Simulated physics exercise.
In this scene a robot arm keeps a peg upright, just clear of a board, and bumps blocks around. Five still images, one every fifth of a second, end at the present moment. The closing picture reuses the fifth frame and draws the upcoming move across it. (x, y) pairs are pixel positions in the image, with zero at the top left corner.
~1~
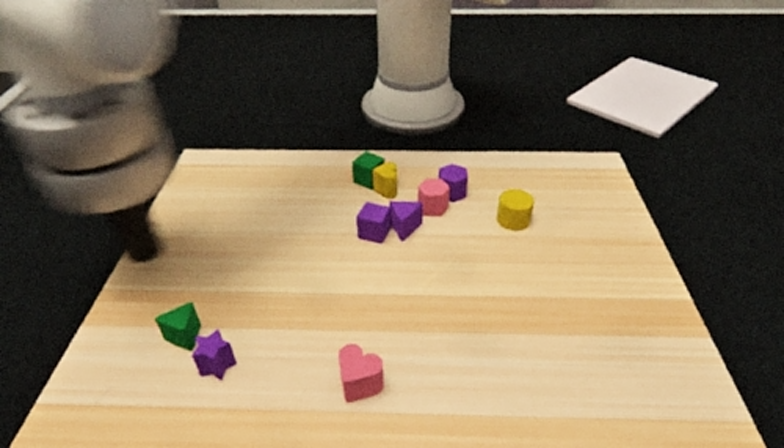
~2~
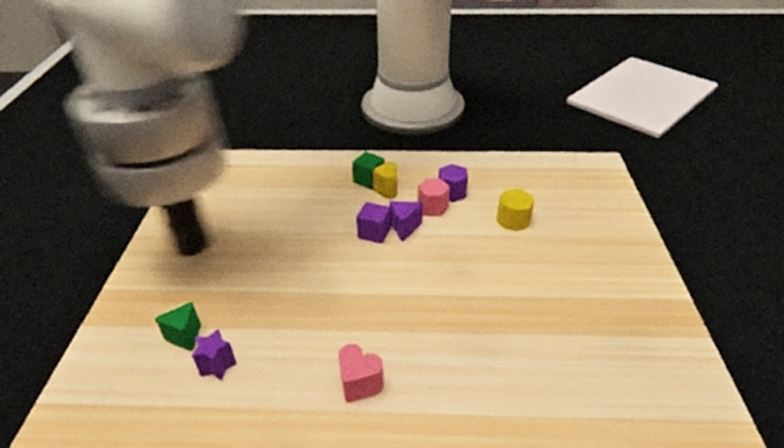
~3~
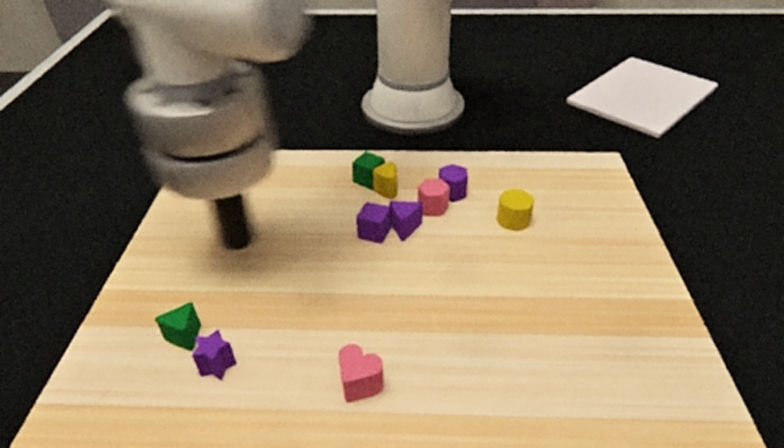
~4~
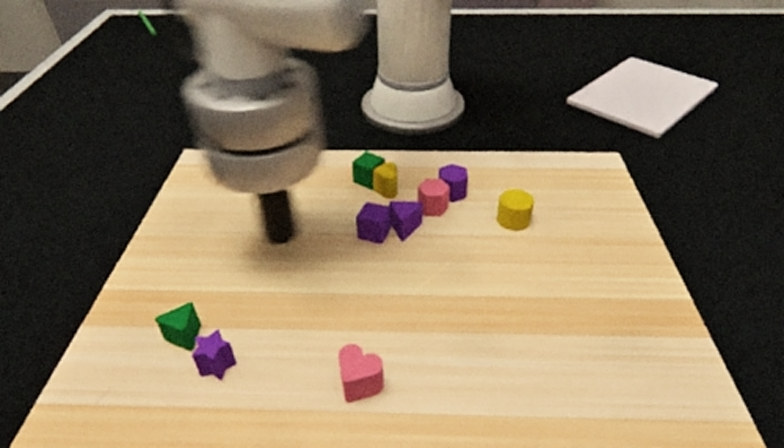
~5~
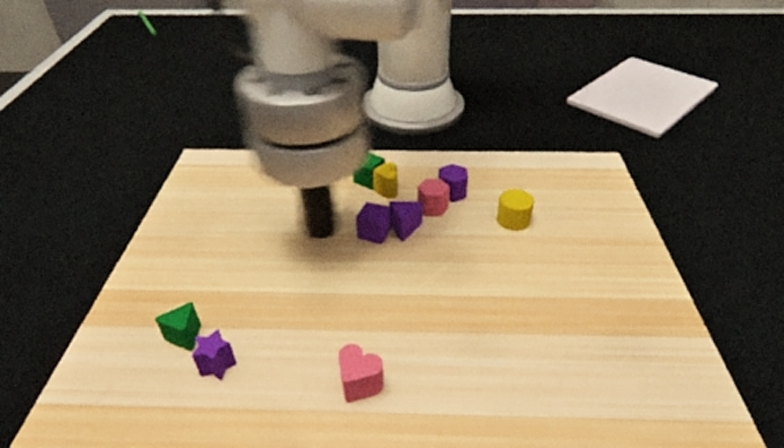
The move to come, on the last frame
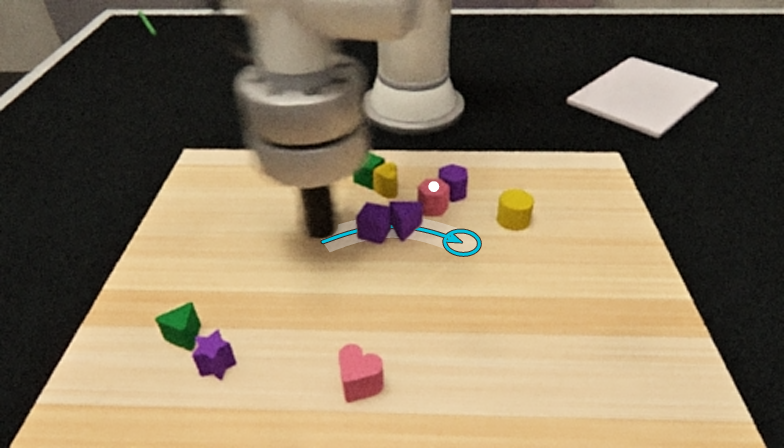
The footage shows a robotic arm with a dark peg moving steadily rightward from the left side of a wooden board, nearing a purple block among a cluster of colourful blocks, while all the blocks stay still.
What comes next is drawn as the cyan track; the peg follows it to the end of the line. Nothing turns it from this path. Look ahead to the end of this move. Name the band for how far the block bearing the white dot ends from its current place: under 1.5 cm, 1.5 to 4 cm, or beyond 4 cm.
Its final spot will lie within 1.5 cm of the current one.
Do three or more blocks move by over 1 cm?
Short answer: Yes.
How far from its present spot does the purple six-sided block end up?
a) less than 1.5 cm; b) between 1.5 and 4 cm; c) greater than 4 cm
Choice a: Less than 1.5 cm.
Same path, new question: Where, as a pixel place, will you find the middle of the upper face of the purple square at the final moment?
I think it will end close to (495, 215).
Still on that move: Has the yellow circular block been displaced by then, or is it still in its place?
That block will leave its spot.
The drawn path runs from (323, 242) through (369, 228) and (417, 229) to (462, 242); the dot is on the pink six-sided block.
One third of the way, peg (369, 214); purple square (399, 207), turned 15° anticlockwise; purple triangular piece (424, 205), turned 25° clockwise.
Two thirds of the way, peg (417, 215); purple square (448, 206), turned 25° anticlockwise; purple triangular piece (473, 205), turned 20° clockwise.
At the end, peg (463, 228); purple square (495, 215), turned 50° anticlockwise; purple triangular piece (514, 206); pink six-sided block not moved; purple six-sided block not moved; yellow circular block (541, 193).
